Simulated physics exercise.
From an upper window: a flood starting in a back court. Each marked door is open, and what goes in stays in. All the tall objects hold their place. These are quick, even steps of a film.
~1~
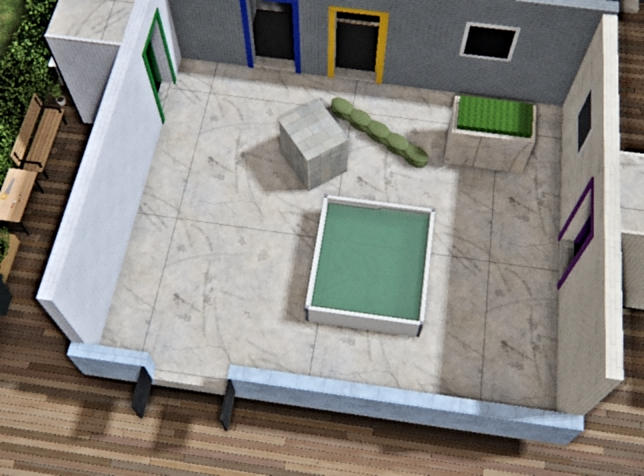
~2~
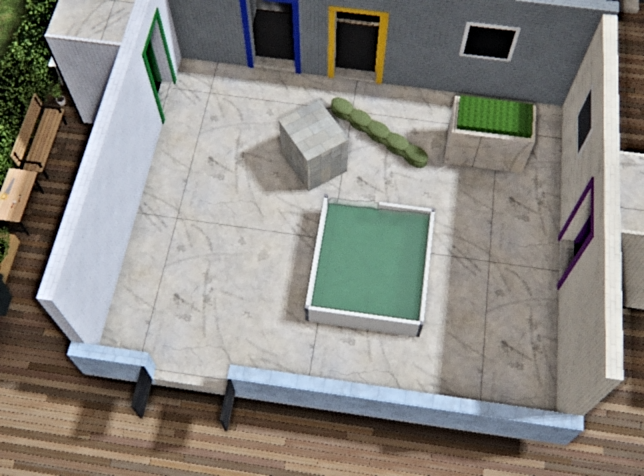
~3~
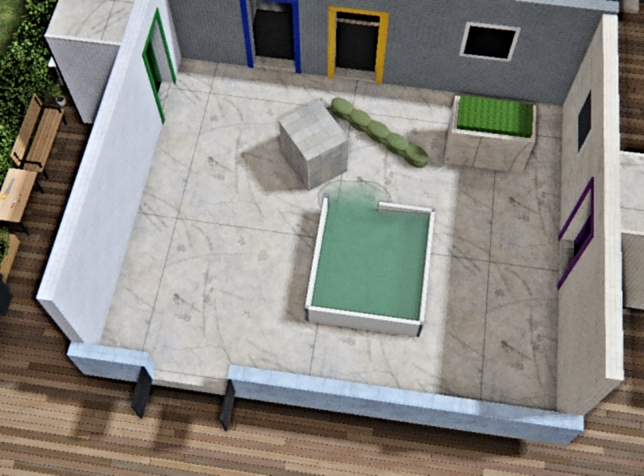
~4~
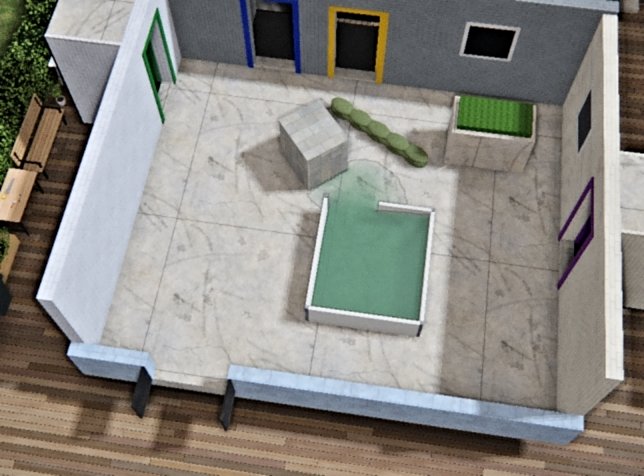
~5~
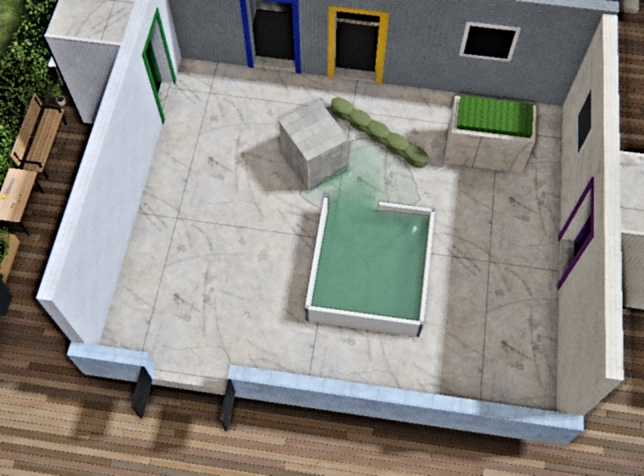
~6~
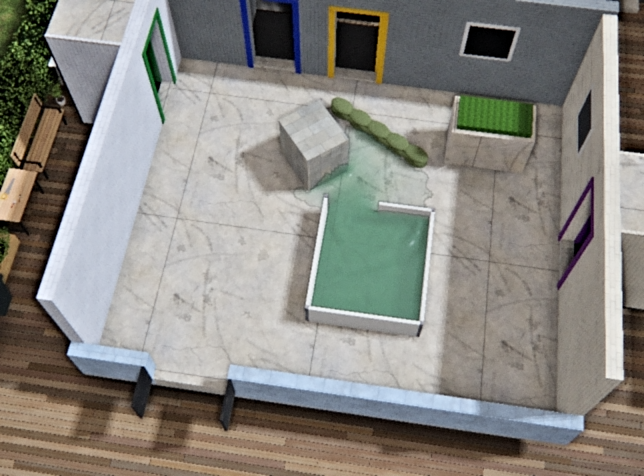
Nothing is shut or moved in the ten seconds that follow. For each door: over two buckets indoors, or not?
The yellow door stays under that; the green door stays under that; the purple door stays under that; the blue door stays under that.
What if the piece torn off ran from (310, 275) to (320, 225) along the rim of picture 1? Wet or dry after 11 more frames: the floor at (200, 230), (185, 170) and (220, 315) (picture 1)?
In that order: Flooded, under water, flooded.
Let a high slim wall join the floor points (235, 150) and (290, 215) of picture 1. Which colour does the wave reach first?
I say the blue door.
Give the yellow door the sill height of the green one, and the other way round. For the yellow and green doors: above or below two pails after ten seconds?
One by one: Yellow door lets less in, green door lets more in.
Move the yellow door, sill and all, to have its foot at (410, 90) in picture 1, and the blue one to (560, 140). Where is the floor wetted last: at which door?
That is the blue-painted one.
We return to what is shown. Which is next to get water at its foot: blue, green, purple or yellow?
I say the blue-painted one.
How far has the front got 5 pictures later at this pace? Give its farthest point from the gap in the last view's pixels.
Roughly at (301, 104).
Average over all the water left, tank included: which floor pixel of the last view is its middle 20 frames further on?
At about (356, 219).
A moment on, water covers 10 % of the floor; the yellow door not reached, the green door not reached, the purple door not reached, the blue door not reached.
Next, water covers 25 % of the floor; the yellow door not reached, the green door not reached, the purple door not reached, the blue door wet at the sill, nothing in.
Then, water covers 50 % of the floor; the yellow door not reached, the green door wet at the sill, nothing in, the purple door wet at the sill, nothing in, the blue door wet at the sill, nothing in.
Later, water covers 65 % of the floor; the yellow door wet at the sill, nothing in, the green door wet at the sill, nothing in, the purple door wet at the sill, nothing in, the blue door under two buckets in.
In the end, water covers 90 % of the floor; the yellow door wet at the sill, nothing in, the green door wet at the sill, nothing in, the purple door wet at the sill, nothing in, the blue door under two buckets in.
